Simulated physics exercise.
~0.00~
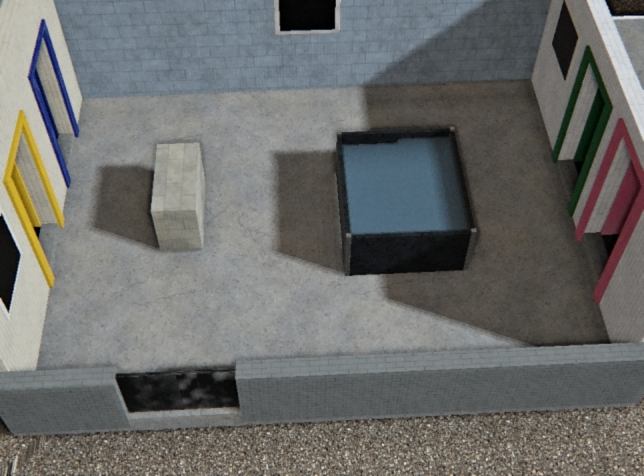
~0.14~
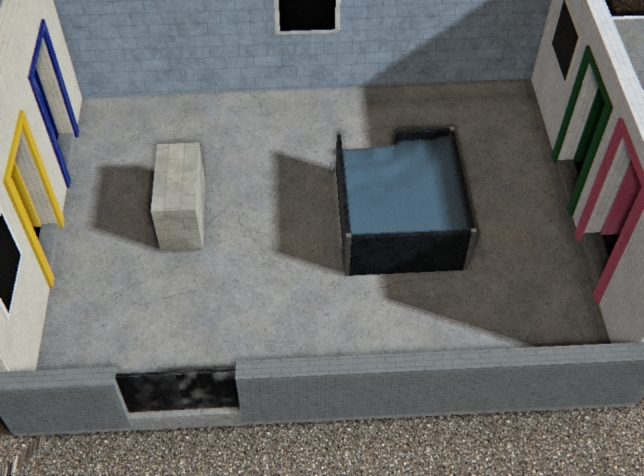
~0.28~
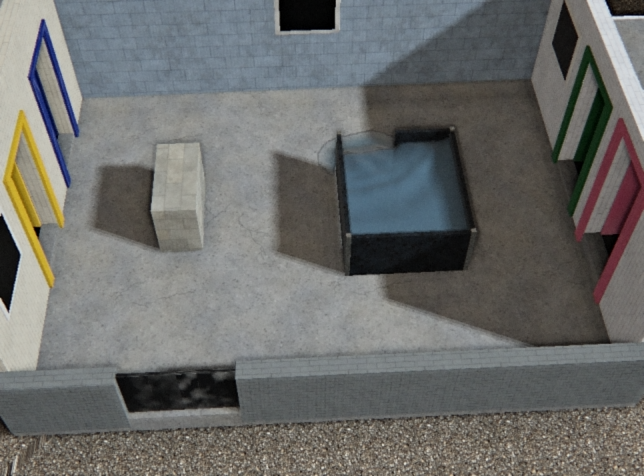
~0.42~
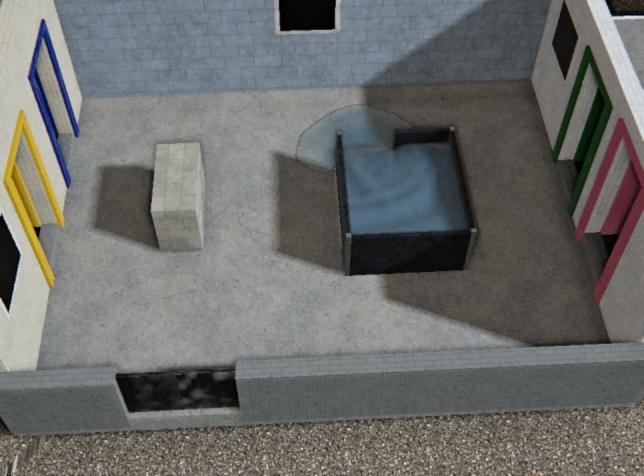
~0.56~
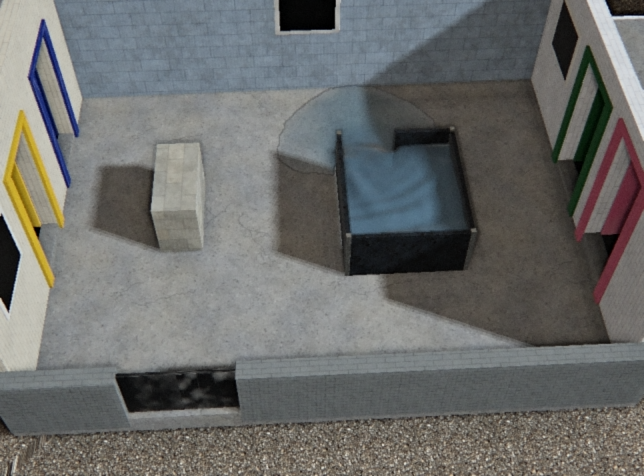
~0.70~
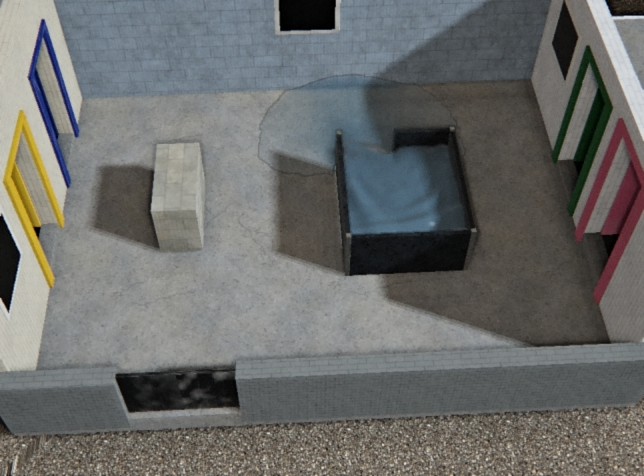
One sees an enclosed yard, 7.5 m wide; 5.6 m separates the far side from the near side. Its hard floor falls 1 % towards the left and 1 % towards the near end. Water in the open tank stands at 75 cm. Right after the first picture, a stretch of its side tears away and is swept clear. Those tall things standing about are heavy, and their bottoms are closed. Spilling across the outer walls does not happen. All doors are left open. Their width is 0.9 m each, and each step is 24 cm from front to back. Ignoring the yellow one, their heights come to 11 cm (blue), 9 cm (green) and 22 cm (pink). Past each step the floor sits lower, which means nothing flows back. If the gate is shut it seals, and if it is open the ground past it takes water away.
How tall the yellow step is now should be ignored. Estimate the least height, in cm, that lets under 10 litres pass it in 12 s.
I would say 5.5 cm.
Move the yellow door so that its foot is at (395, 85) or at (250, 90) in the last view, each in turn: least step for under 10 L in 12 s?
First place around 27 cm, second around 16 cm.
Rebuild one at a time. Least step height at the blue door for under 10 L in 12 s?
Blue door - some 16 centimetres.
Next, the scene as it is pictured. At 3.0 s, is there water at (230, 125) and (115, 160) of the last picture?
Taking them in turn, they come out submerged and submerged.
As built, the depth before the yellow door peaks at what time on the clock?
I'd say near 5.0 seconds.
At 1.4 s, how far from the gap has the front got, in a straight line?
About 3.4 m.
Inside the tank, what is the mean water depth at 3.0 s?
On average, around 31 cm.
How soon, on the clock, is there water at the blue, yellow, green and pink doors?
Blue = 2.4 s, yellow = 3.2 s, green = 2.6 s, pink = 3.2 s.
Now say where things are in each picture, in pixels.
In the first frame, still water, 75 cm deep, in the open tank at (403, 184); the yellow door at (37, 208) is dry.
In the second frame, the front is at a hidden place, 0.3 m from the gap on the far side; 0.2 m2 of floor is wet, 75 cm left at the back.
In the third frame, water pours out on the far side and has run 0.8 m, to a hidden place; about 10 cm deep outside, 75 cm at the back.
In the fourth frame, water pours out on the far side and has run 1.4 m, to (349, 110); about 7 cm deep outside, 74 cm at the back.
In the fifth frame, the gap is on the far side, the front 1.9 m out at (340, 87); the back of the open tank holds 67 cm.
In the sixth frame, the front is at (293, 89), 2.0 m from the gap on the far side; 4.6 m2 of floor is wet, 63 cm left at the back; 3.6 m in a straight line remain to the yellow door at (37, 208).
After 1.4 s water covers 20 % of the floor, deepest (39 cm) near (344, 95); it has not reached the yellow door.
After 3.0 s water covers 35 % of the floor, deepest (26 cm) near (92, 113); it has not reached the yellow door.
After 12.0 s water covers 100 % of the floor, deepest (12 cm) near (31, 406); 5 cm at the yellow door, 0 litres in over its 12 cm step.
At the yellow door as built, the water arrived by 3.2 s and peaked near 8 cm at 5.0 s.
With a step of 4.5 cm, 17 litres would have come in within the 12 s; with 6 cm, 5 litres. So under 10 litres takes about 5.5 cm.
